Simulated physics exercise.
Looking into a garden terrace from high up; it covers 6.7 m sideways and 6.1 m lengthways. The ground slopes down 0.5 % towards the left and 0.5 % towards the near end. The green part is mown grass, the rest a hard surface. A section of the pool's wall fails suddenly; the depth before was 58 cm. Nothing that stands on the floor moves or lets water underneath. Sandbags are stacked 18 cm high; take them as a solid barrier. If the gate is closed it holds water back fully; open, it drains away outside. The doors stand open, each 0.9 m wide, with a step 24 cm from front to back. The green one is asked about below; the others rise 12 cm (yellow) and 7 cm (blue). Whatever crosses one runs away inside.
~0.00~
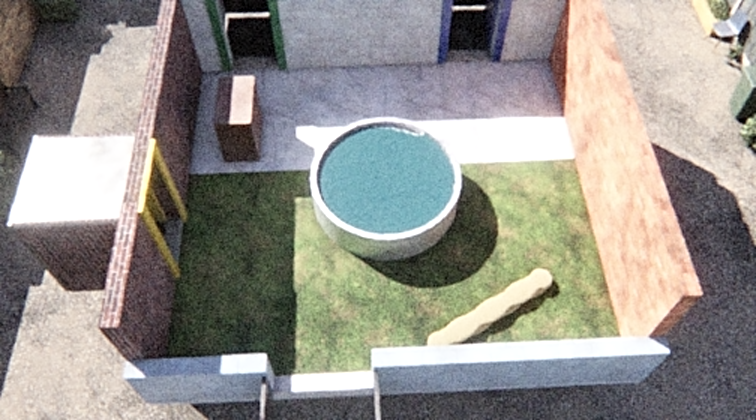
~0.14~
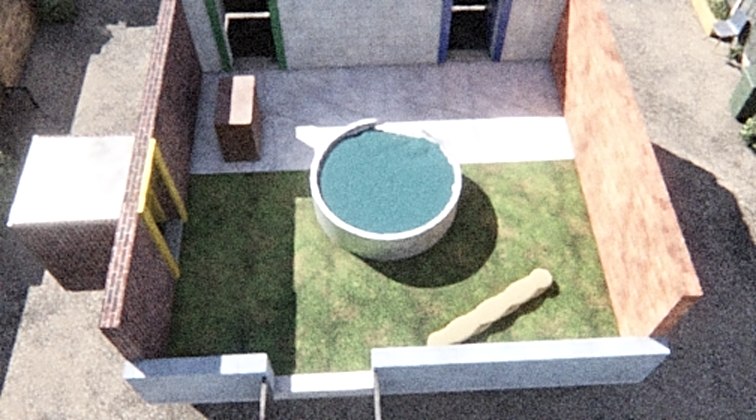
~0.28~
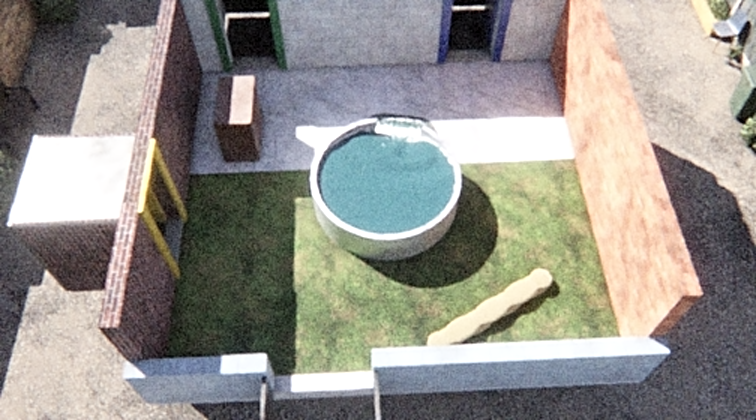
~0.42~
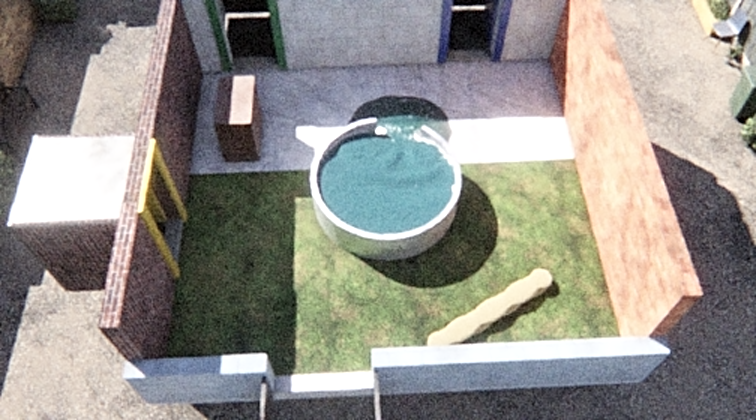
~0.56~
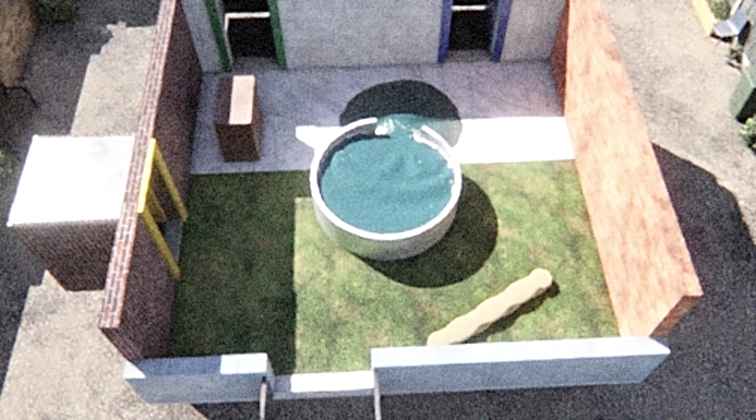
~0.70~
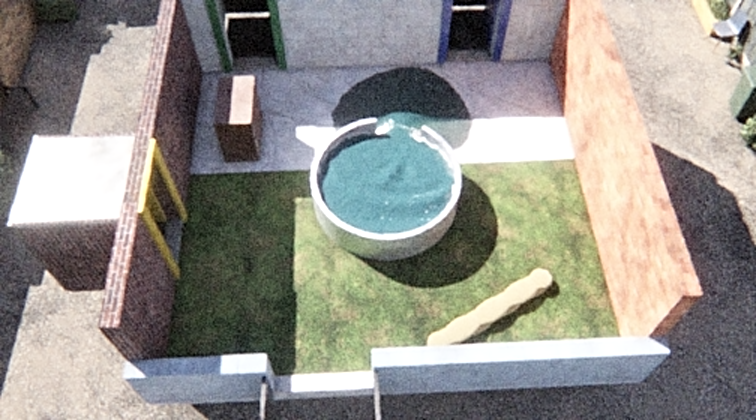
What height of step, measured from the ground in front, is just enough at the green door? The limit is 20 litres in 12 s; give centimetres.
Close to 6 cm is just enough.
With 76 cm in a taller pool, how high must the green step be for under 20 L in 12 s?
Some 9.5 cm.
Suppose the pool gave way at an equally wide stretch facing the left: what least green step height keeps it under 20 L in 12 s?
Then roughly 8.0 cm.
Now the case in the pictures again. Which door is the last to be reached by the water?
Last comes the yellow one.
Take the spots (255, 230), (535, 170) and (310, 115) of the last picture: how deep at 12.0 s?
Roughly 5, 5 and 3 cm, in turn.
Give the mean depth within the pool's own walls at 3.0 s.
Roughly 32 cm on average.
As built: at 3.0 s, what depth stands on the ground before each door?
In cm: Yellow 0, blue 14, green 6.
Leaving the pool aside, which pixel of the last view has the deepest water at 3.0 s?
Around (531, 64).
After 1.4 s water covers 20 % of the floor, deepest (30 cm) near (407, 143); it has not reached the green door.
After 3.0 s water covers 30 % of the floor, deepest (27 cm) near (531, 64); 6 cm at the green door, 0 litres in over its 9 cm step.
After 12.0 s water covers 95 % of the floor, deepest (8 cm) near (477, 366); 6 cm at the green door, 5 litres in over its 9 cm step.
At the green door as built, the water arrived by 1.9 s and peaked near 9 cm at 6.8 s.
Run again over the same 12 s with other heights there, 28 litres in over 5.5 cm, 10 litres over 7.5 cm. The limit of 20 litres is kept from about 6 cm up.
